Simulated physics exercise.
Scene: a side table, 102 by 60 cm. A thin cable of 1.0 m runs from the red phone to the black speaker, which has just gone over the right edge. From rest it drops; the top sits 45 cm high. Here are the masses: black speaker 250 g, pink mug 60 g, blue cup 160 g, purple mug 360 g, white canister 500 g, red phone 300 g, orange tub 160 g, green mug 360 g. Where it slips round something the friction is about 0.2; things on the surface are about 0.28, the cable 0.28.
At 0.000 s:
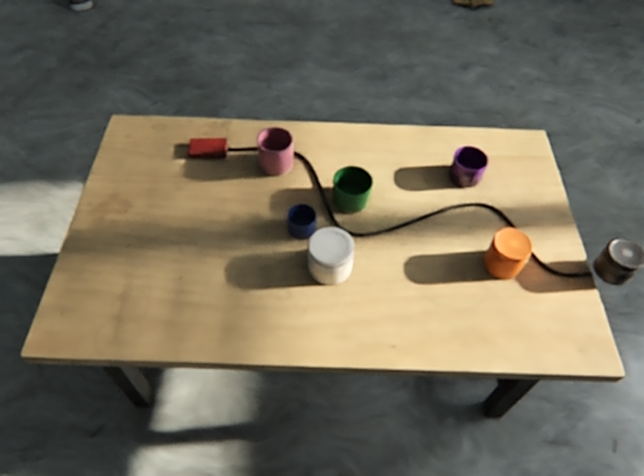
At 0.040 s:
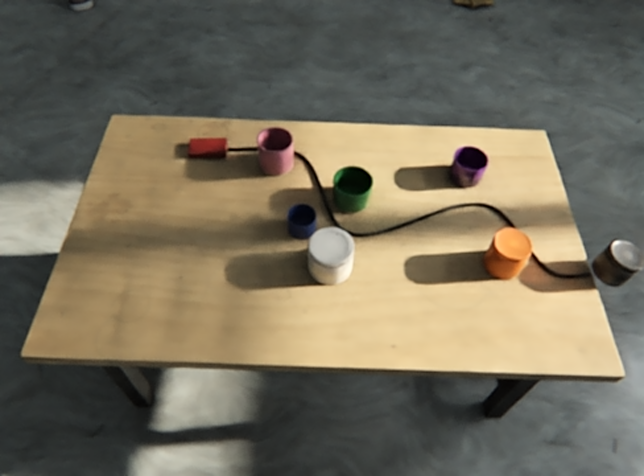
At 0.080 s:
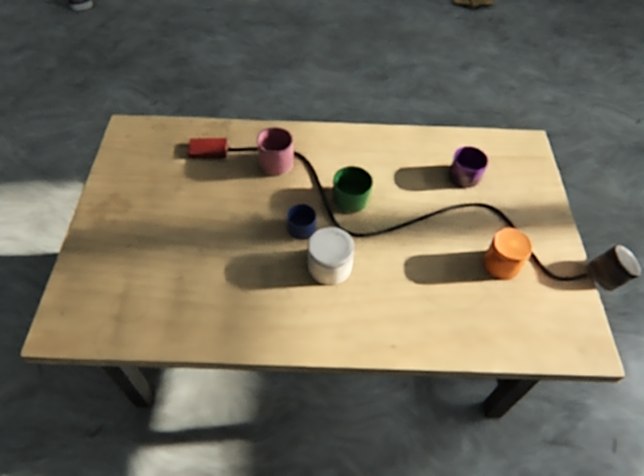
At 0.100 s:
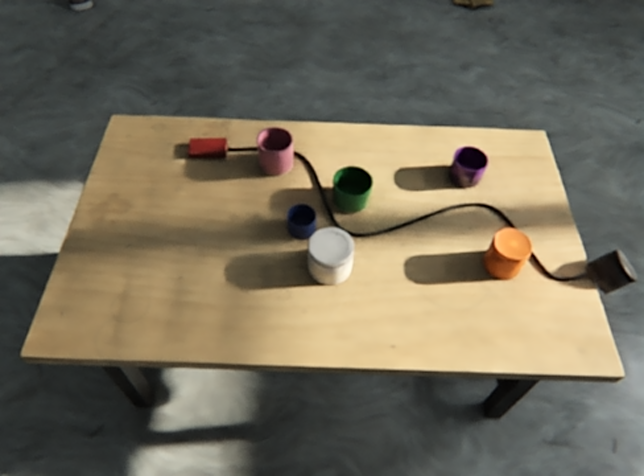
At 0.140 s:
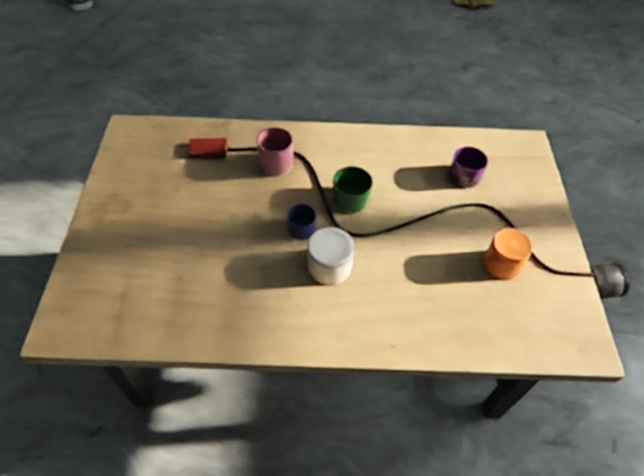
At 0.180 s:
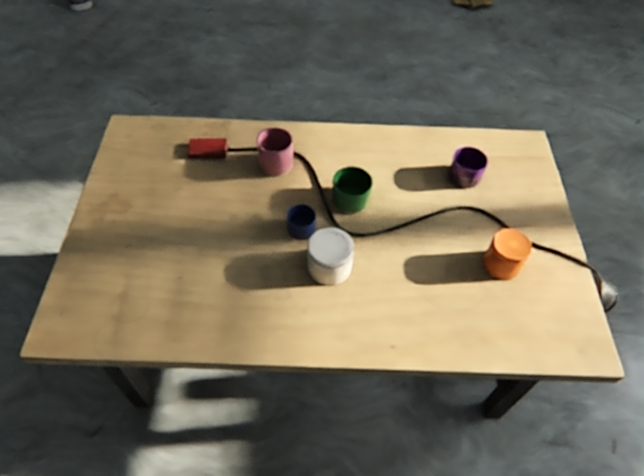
Wooden table holding mugs, tubs and a red phone, with a cabled dark cylinder tilting and slipping down past the right edge.
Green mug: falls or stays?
Final state: On.
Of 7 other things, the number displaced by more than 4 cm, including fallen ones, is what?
Total: 2.
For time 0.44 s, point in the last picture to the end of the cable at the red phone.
Approximate position: (257, 177).
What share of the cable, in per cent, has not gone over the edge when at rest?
Estimated share: About 60 %.
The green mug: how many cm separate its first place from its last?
Green mug 2 cm.
By 0.4 s, the cable's tail end at (257, 177); green mug 3 cm off its start, pink mug 26 cm off its start, red phone 10 cm off its start.
By 0.7 s, the cable's tail end at (312, 183); green mug 3 cm off its start, pink mug 47 cm off its start, red phone 21 cm off its start.
By 0.9 s, the cable's tail end at (319, 185); green mug 3 cm off its start at (360, 173), pink mug over the edge, red phone 22 cm off its start at (298, 177).
By 1.2 s, the cable's tail end at (319, 185); green mug 3 cm off its start, pink mug over the edge, red phone 22 cm off its start.
By 2.4 s, the cable's tail end at (319, 185); green mug 3 cm off its start at (361, 173), pink mug over the edge, red phone 22 cm off its start at (298, 177), black speaker over the edge.
